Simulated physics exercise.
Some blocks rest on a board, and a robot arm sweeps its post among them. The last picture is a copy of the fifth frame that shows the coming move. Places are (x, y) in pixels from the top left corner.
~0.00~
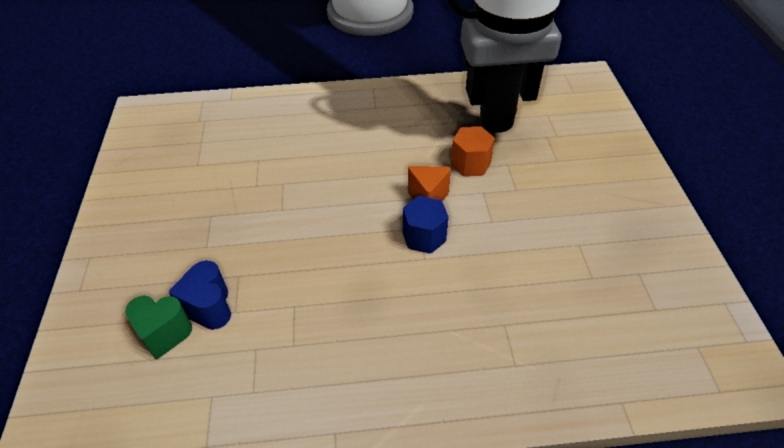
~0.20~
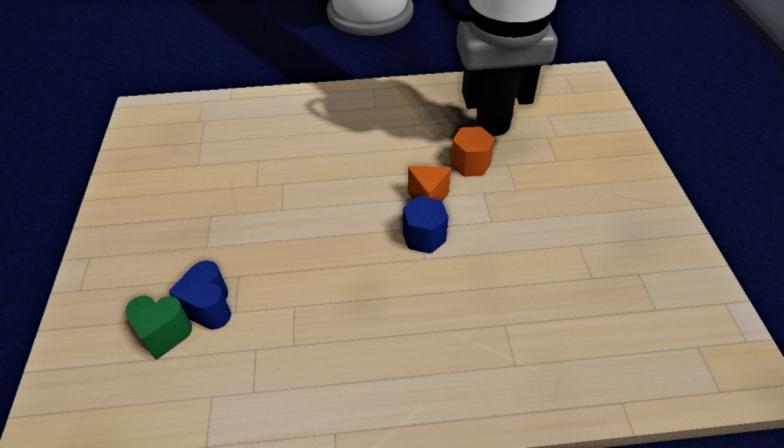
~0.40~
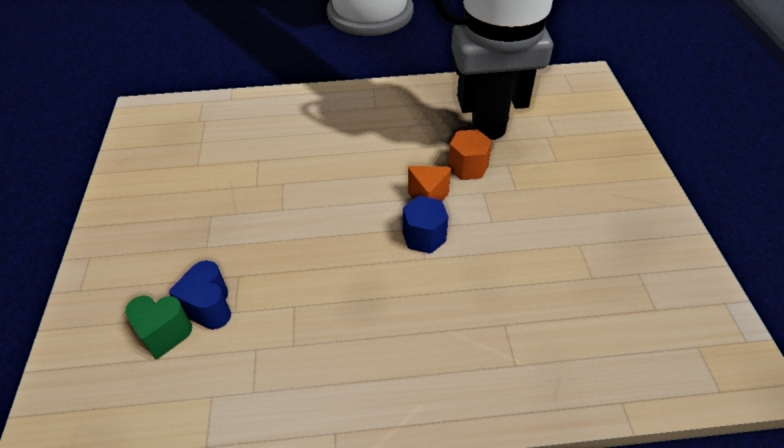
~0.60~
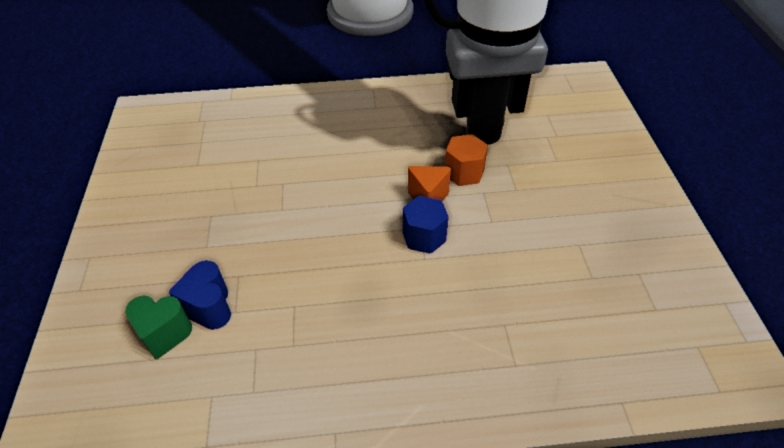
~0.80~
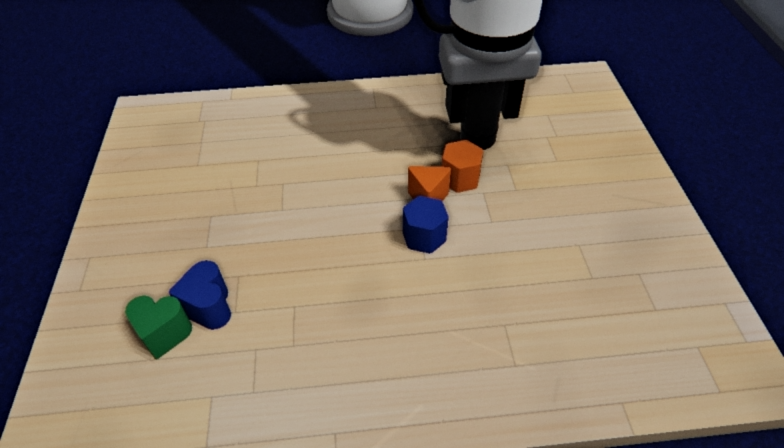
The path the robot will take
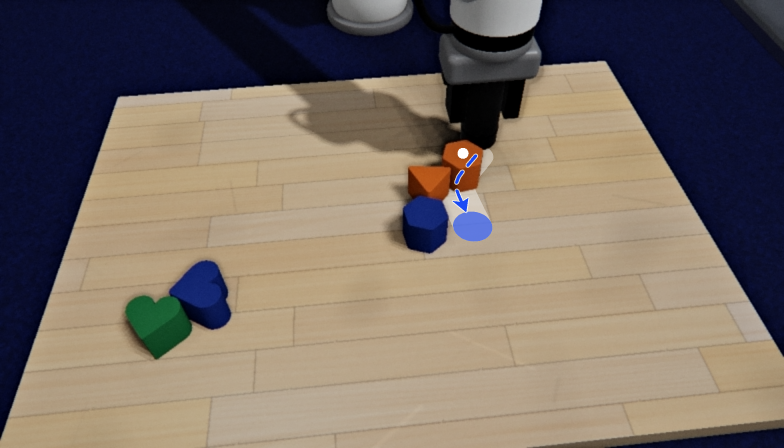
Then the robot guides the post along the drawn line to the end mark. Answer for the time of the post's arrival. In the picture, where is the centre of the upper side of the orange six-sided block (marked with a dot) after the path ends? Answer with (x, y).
I'd guess (462, 231).
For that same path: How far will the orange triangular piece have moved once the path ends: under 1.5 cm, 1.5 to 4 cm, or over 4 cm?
The middle band: 1.5 to 4 cm.
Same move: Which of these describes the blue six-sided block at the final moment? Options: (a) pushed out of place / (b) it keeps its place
My pick is a.
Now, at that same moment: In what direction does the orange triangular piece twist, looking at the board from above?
Looking down on the board, it turns clockwise.
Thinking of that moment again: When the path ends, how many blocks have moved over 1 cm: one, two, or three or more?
Three or more move.
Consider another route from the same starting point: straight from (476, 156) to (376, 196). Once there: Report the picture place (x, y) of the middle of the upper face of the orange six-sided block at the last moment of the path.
About (449, 174).
Drawn move, from (476, 156) via (459, 176) and (461, 200), ending at (473, 226); the dot is on the orange six-sided block.
What follows on the original path. One third of the way, post (461, 160); orange triangular piece (425, 186), turned 65° clockwise; orange six-sided block (456, 177), turned 35° anticlockwise.
Two thirds of the way, post (462, 184); blue six-sided block (418, 220); orange triangular piece (417, 191), turned 75° clockwise; orange six-sided block (456, 203), turned 25° anticlockwise.
At the end, post (475, 210); blue six-sided block (417, 223); orange triangular piece (417, 191), turned 75° clockwise; orange six-sided block (462, 231).
